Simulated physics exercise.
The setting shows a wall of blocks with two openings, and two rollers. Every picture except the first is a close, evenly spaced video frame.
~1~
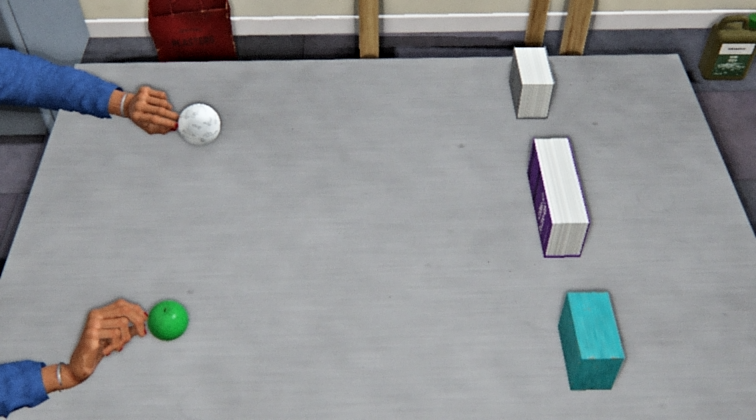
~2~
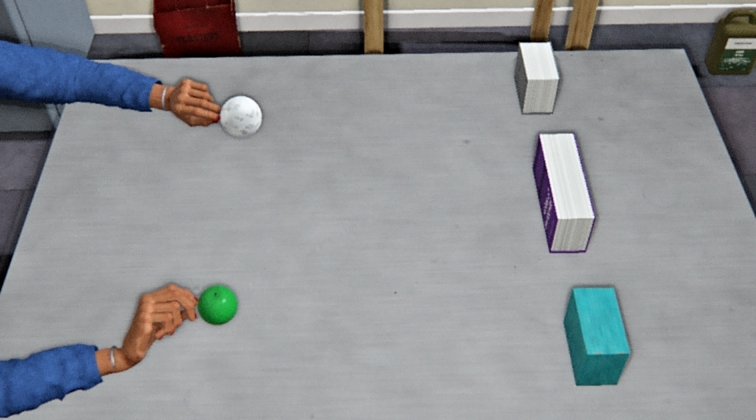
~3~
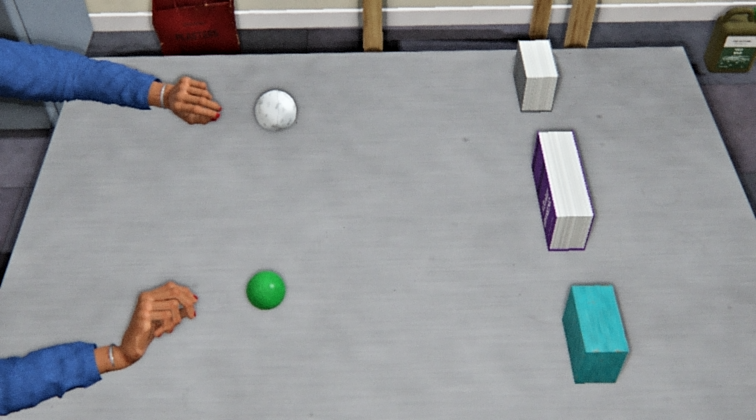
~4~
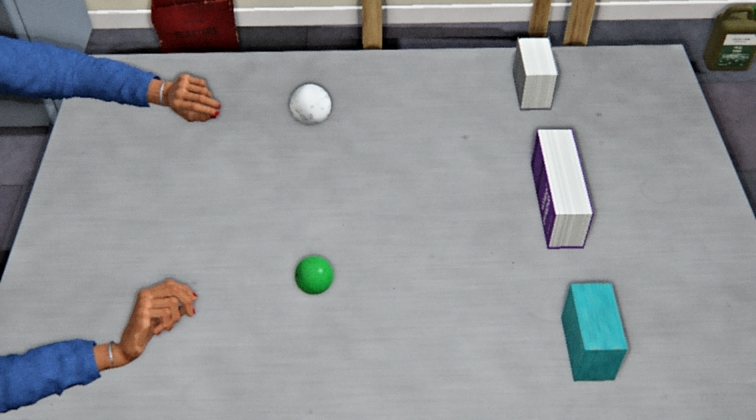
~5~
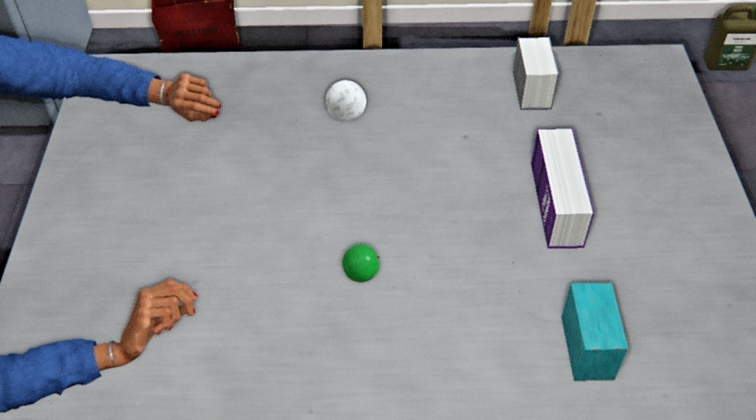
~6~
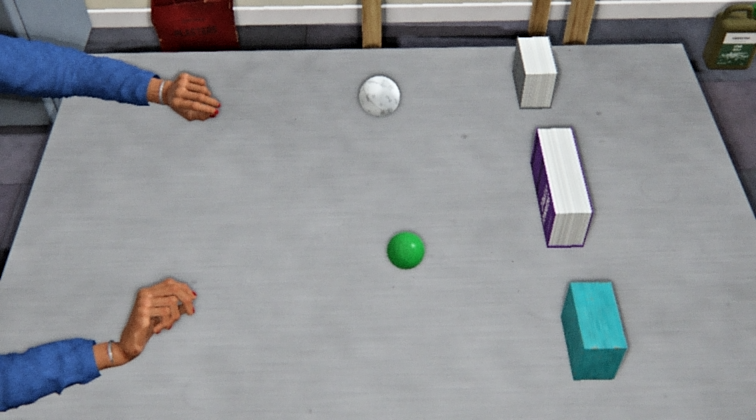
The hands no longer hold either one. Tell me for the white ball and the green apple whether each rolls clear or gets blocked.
Here the white ball gets blocked, the green apple gets blocked.
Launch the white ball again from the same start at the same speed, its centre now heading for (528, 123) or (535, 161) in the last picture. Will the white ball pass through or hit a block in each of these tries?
In order, it makes it past; it knocks into a block.
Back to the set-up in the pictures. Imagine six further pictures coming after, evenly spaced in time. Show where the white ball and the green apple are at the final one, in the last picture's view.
The white ball ends up near (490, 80) and the green apple near (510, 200).
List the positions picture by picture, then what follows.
In the first picture, white ball (199, 125) under the hand; green apple (168, 321) under the hand; grey book (531, 83).
In the second picture, white ball (241, 117); green apple (217, 306).
In the third picture, white ball (276, 111); green apple (266, 290).
In the fourth picture, white ball (310, 105); green apple (314, 276).
In the fifth picture, white ball (346, 101); green apple (361, 263).
In the sixth picture, white ball (379, 97); green apple (406, 251); turquoise block (592, 331).
Then, 0.24 s on from there, white ball heading on near (479, 87); green apple coming back near (527, 218).
Then, 0.82 s on from there, white ball coming back near (473, 72); green apple coming back near (485, 170).
In the end, the white ball is stopped; the green apple is stopped.
